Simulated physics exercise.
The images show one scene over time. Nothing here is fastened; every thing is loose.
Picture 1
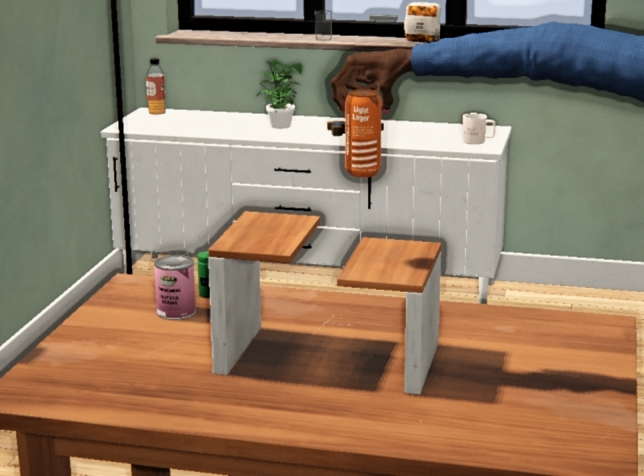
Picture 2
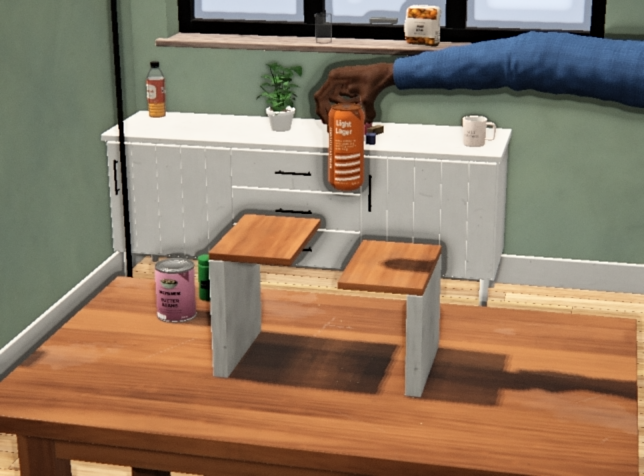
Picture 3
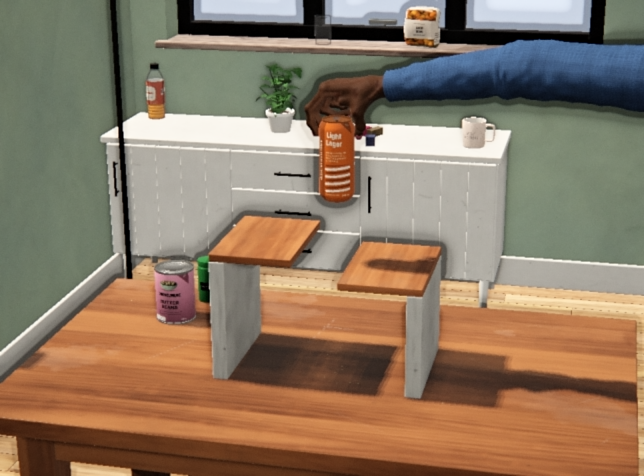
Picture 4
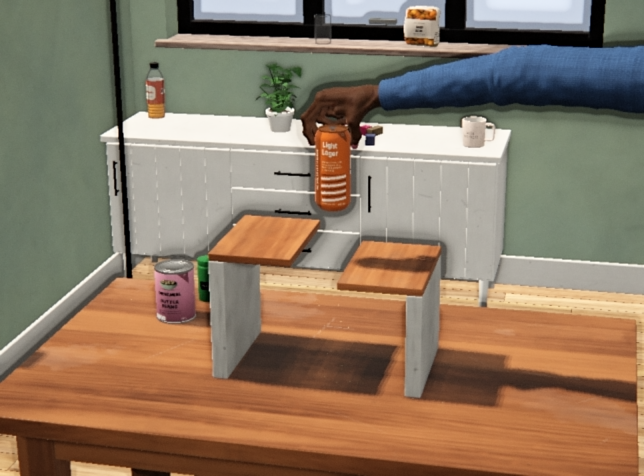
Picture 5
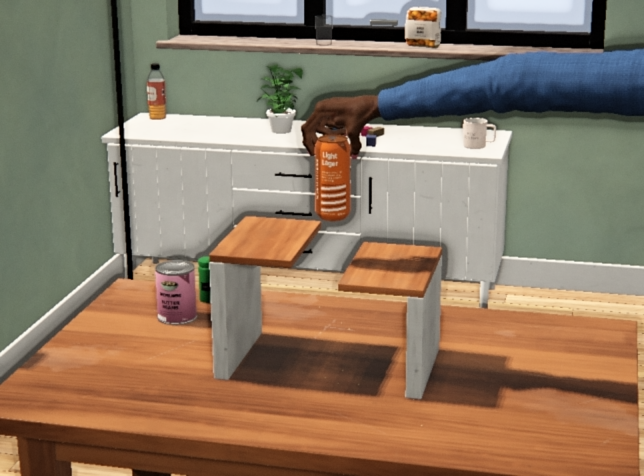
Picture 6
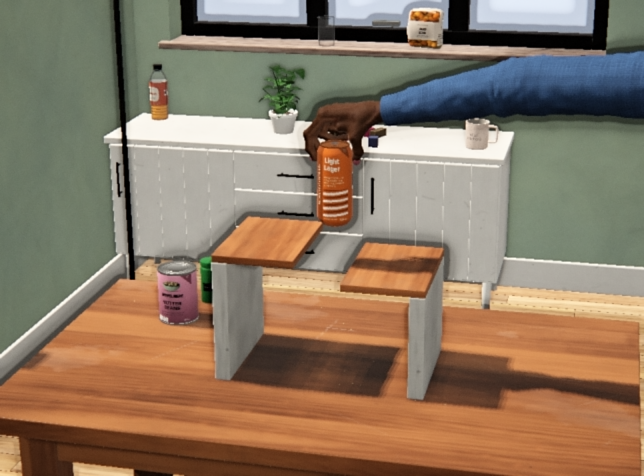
In a green-walled room, a blue-sleeved arm holds an orange can above a wooden table, where two grey uprights carry separate wooden boards with a gap between them. The hand moves the can left and lowers it toward the gap, then keeps it nearly still above the opening.
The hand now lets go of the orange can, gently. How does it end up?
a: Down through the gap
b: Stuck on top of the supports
Option a: Down through the gap.
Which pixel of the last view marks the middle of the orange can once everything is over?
Pretty much around (335, 328), I'd say.
Then, 0.32 s on from there, orange can shifted well along near (335, 300).
Then, 0.66 s on from there, orange can shifted well along near (335, 328).
In the end, moved from the start, orange can; the other 2 unmoved. At the end, from the last picture's camera, orange can near (335, 328). The can reaches the table.
